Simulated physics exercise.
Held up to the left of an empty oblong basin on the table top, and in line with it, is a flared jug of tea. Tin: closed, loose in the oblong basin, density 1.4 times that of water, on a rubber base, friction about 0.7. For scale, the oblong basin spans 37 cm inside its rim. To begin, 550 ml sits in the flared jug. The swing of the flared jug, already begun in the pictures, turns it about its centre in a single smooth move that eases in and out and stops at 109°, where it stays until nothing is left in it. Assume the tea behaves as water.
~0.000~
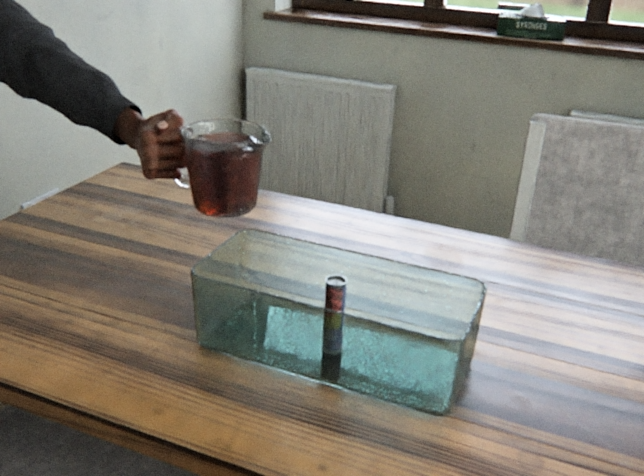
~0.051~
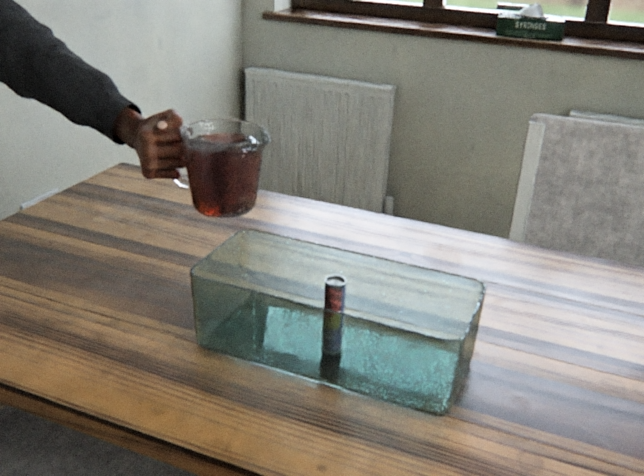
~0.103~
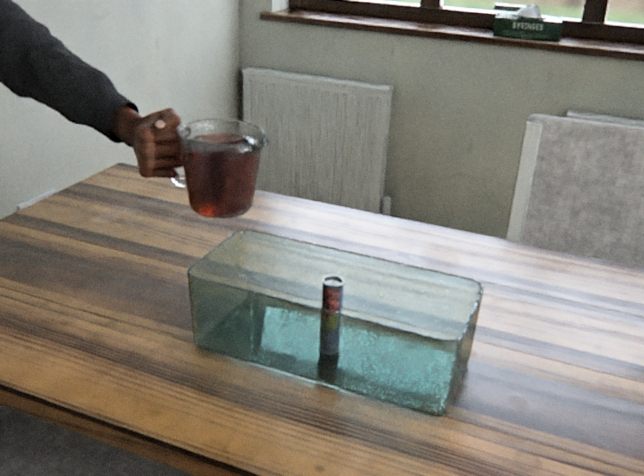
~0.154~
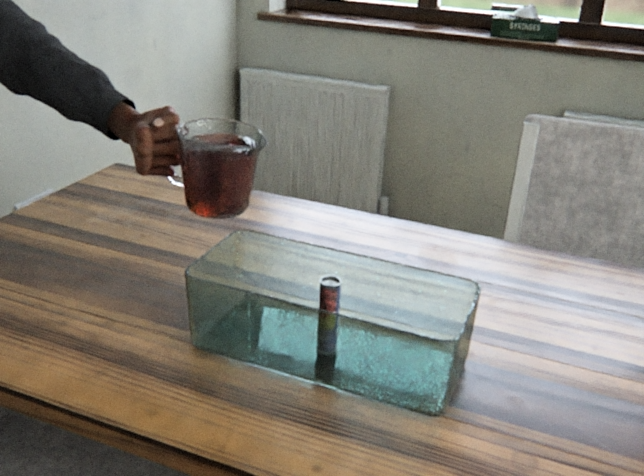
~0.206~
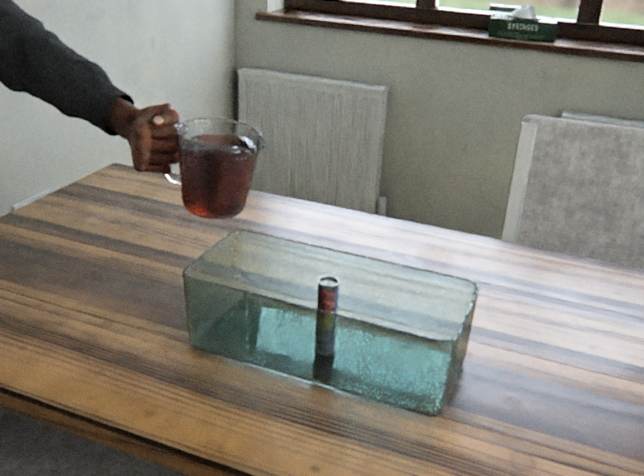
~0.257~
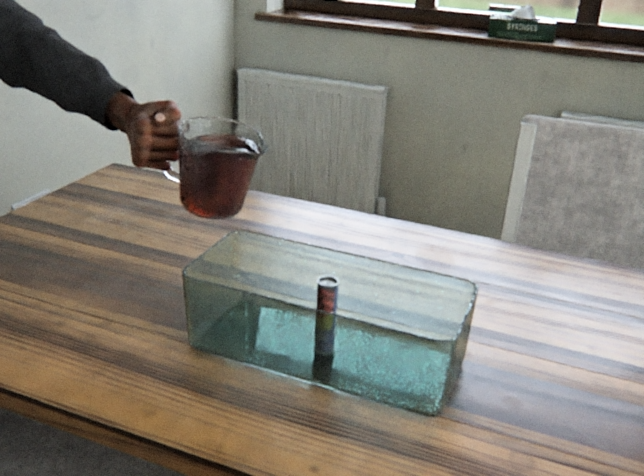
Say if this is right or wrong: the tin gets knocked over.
Wrong, it stays standing.
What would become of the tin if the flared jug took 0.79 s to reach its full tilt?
The tin stays on its base.
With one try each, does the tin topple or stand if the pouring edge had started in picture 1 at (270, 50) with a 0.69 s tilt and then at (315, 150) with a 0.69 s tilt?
Run one: It tumbles. Run two: It tumbles.
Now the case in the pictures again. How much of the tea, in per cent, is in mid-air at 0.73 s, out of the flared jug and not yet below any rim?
Around 18 in a hundred.
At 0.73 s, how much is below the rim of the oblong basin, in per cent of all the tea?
About 9%.
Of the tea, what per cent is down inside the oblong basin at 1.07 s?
Value: Approx. 70 %.
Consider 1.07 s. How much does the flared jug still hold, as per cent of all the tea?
Close to 16 percent of the whole amount.
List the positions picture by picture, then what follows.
In the first picture, it leans 0°; its right rim is at (269, 141); the tea meets the walls at (194, 136) and (261, 148); the oblong basin's rim runs from (217, 250) to (476, 312); the tin's top is at (336, 283).
In the second picture, it leans 0°; its right rim is at (269, 141); the tea meets the walls at (194, 136) and (260, 149).
In the third picture, it leans 2°; its right rim is at (267, 143); the tea meets the walls at (192, 137) and (258, 149).
In the fourth picture, it leans 4°; its right rim is at (266, 145); the tea meets the walls at (190, 137) and (256, 150).
In the fifth picture, it leans 6°; its right rim is at (265, 148); the tea meets the walls at (189, 137) and (257, 151).
In the sixth picture, it leans 10°; its right rim is at (266, 152); the tea meets the walls at (189, 139) and (259, 152).
By 0.73 s the tilt is 63° and 74 per cent is still to pour; the tin stands where it began.
By 1.07 s the tilt is 100° and 16 per cent is still to pour; the tin stands where it began.
By 1.43 s the tilt is 109° and 0 per cent is still to pour; the tin stands where it began.
By 1.82 s the tilt is 109° and 0 per cent is still to pour; the tin stands where it began.
At rest the tin stands where it began.
